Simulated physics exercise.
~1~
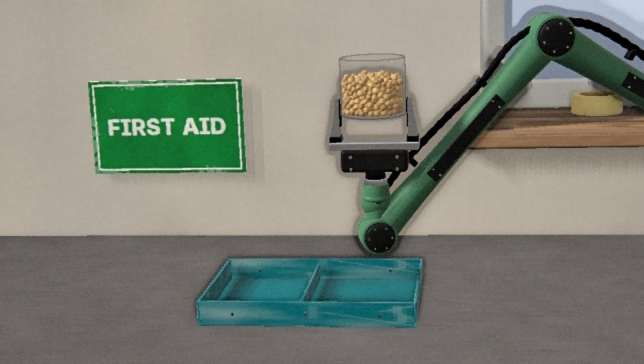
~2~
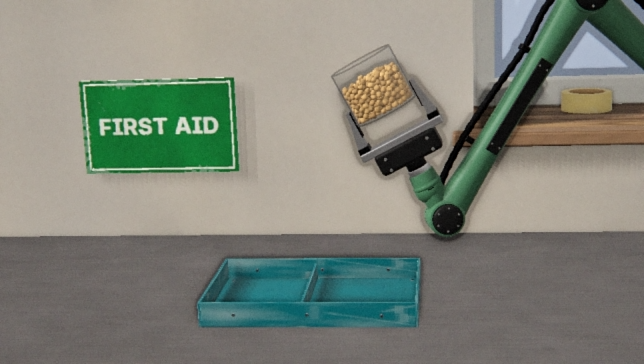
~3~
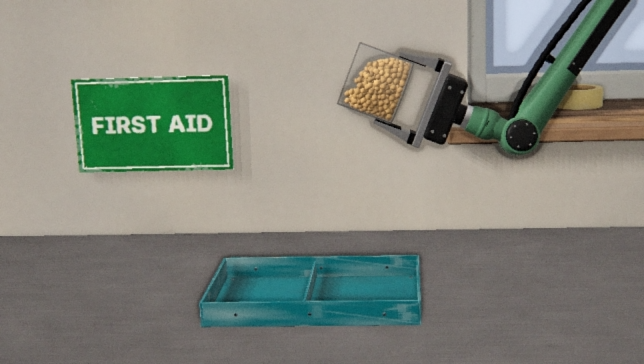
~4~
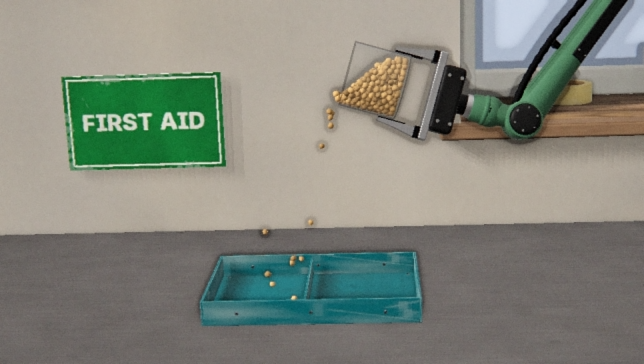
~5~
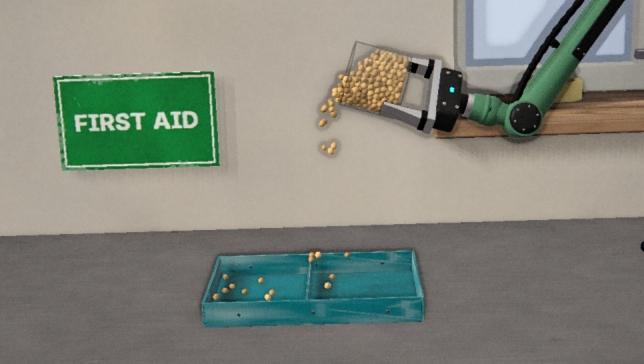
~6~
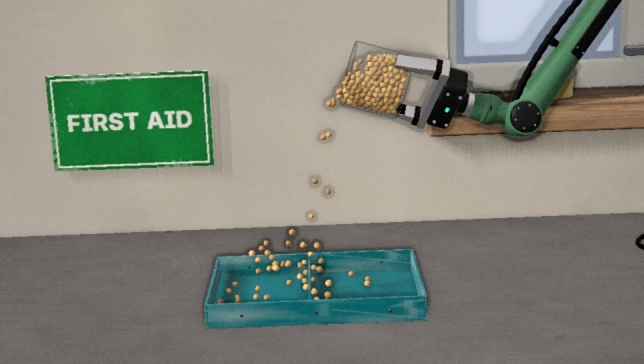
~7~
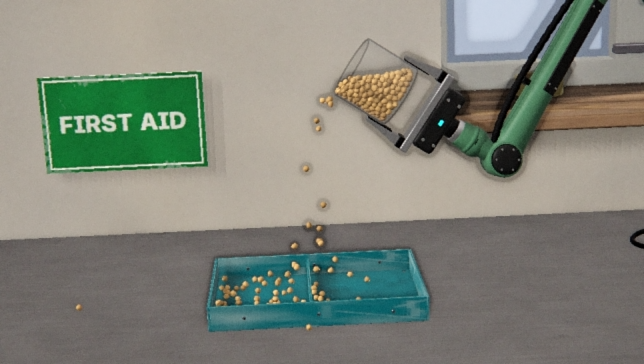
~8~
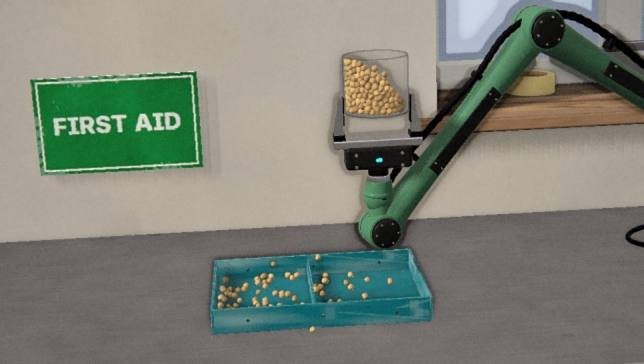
A green robot arm tipped a clear cup of chickpeas onto its side and twisted it, spilling some into a divided teal tray below, then turned it upright with most still inside, leaving a few strays beside the tray.
